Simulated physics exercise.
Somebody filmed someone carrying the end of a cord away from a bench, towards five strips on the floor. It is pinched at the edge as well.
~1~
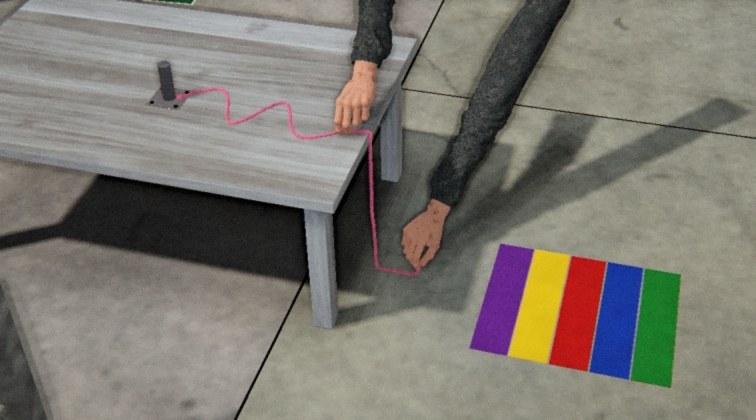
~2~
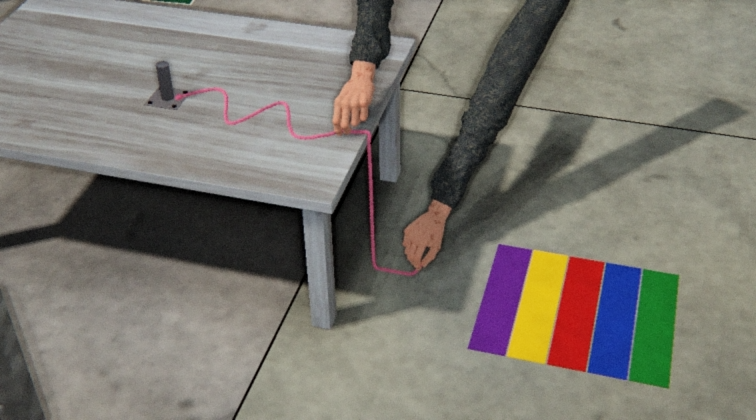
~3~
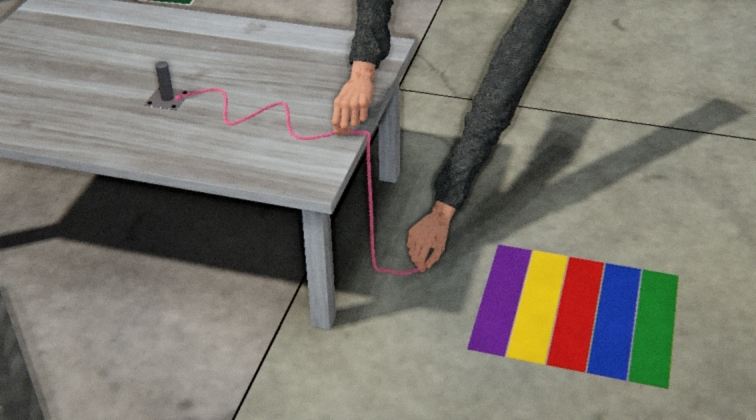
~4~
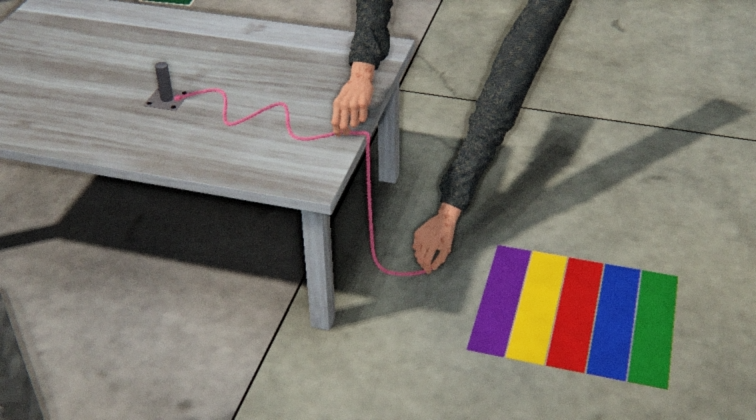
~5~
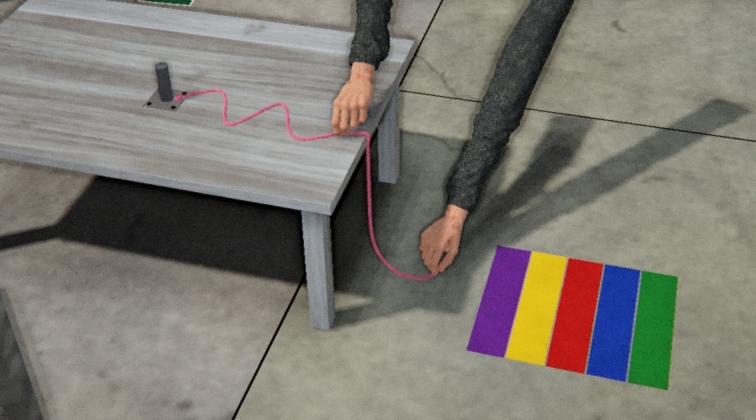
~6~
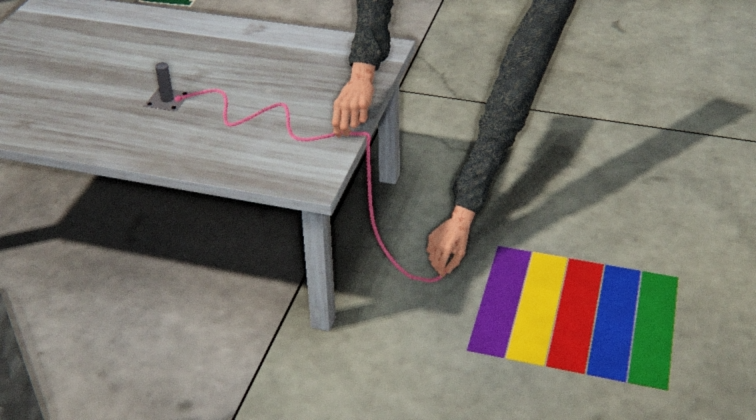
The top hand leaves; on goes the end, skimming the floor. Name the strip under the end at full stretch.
Over green.
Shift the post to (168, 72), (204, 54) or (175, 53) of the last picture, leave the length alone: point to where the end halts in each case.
In that order: (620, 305), (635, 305) and (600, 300).
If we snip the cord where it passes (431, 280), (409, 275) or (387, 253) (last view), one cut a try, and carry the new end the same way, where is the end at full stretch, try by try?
About (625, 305), (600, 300) and (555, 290).
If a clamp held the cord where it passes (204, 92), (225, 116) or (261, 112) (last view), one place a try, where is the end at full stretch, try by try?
In that order: (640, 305), (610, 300) and (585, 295).
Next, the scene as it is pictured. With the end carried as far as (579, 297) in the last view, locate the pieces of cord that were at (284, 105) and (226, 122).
About (337, 131), and the other about (269, 120).
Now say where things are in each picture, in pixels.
The first frame shows end (420, 265); purple (493, 331); yellow (532, 339); red (572, 346); blue (612, 354); green (653, 362).
The second frame shows end (421, 266); cord through (213, 89) (242, 120) (289, 120) (351, 132) (371, 192) (373, 253).
The third frame shows end (425, 267).
The fourth frame shows end (431, 269); cord through (213, 90) (242, 121) (288, 121) (350, 133) (369, 193) (373, 254).
The fifth frame shows end (438, 270).
The sixth frame shows end (445, 272); cord through (213, 91) (242, 122) (288, 121) (350, 134) (370, 194) (387, 254).
Early on, end near (579, 296); over red.
Midway, end near (624, 305); over blue.
At the end of the slack, end near (652, 310); over green. The end stops over the green strip.
